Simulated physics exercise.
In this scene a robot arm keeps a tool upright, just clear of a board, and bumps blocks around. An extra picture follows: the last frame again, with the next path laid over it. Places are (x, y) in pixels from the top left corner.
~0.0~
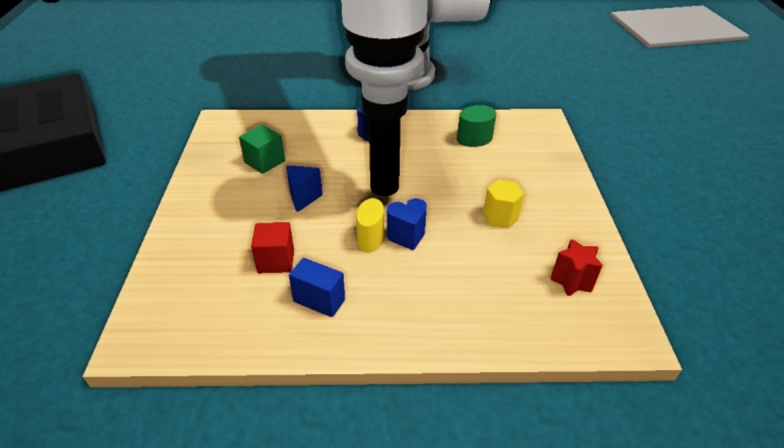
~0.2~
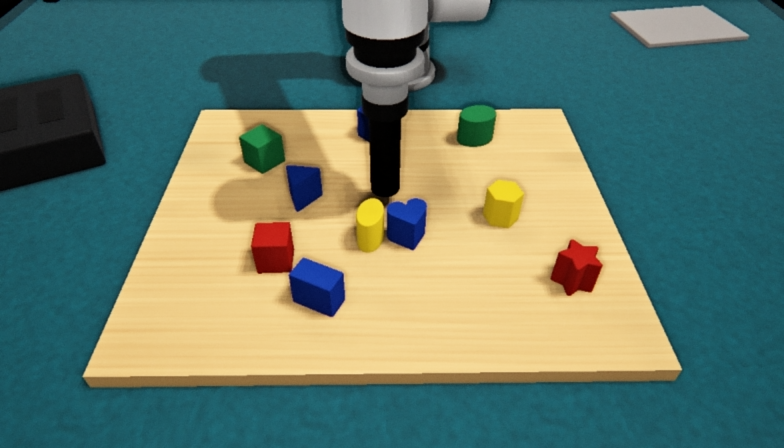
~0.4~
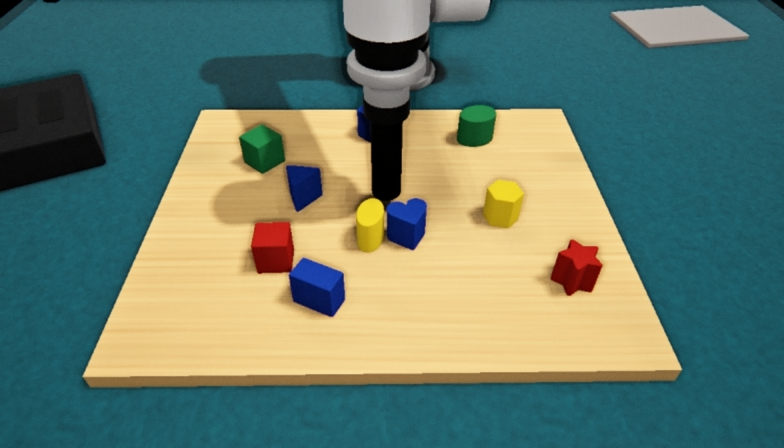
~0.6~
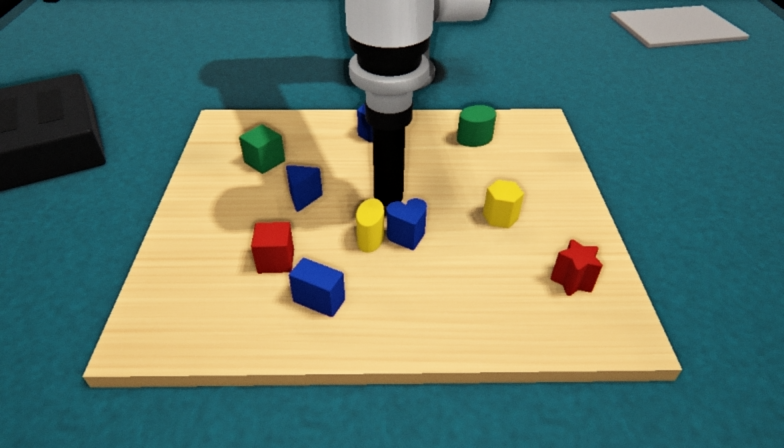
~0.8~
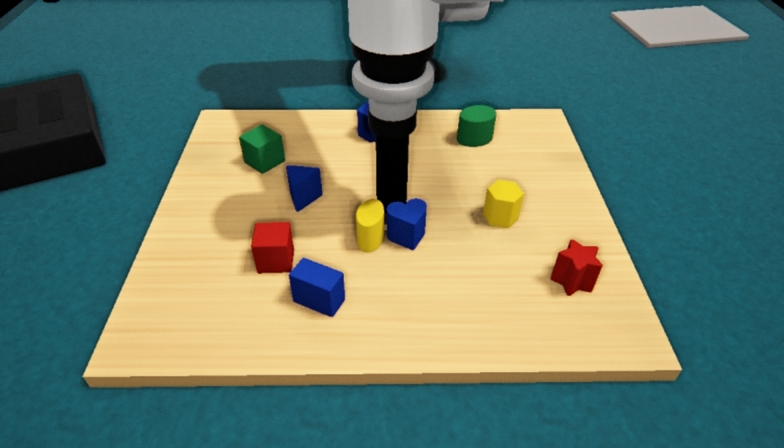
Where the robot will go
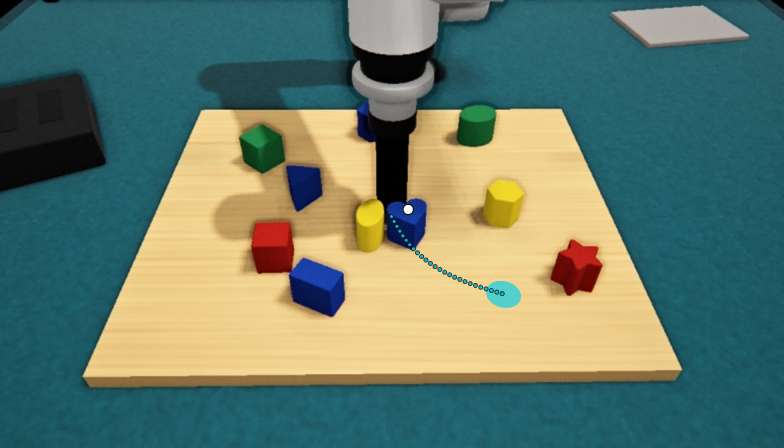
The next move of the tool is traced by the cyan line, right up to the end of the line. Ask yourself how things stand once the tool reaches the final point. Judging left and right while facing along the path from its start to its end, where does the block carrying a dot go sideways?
My prediction: Rightwards.
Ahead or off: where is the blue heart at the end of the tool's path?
The tool passes it.
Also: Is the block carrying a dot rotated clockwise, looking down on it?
Yes - that is the case.
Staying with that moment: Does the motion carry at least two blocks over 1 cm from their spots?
The answer is no.
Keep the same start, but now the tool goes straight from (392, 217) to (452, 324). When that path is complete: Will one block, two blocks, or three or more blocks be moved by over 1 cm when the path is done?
I reckon the push displaces only one of the blocks by more than 1 cm.
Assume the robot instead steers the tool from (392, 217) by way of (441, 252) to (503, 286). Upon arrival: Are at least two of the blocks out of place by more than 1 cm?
Answer: No.
The drawn path runs from (392, 217) over (413, 248) and (451, 276) to (503, 294); the dot is on the blue heart.
What follows on the original path. One third of the way, tool (414, 237); blue heart (431, 240), turned 15° anticlockwise.
Two thirds of the way, tool (454, 264); blue heart (470, 271).
At the end, tool (506, 282); yellow oval not moved; blue heart (490, 288), turned 45° clockwise.
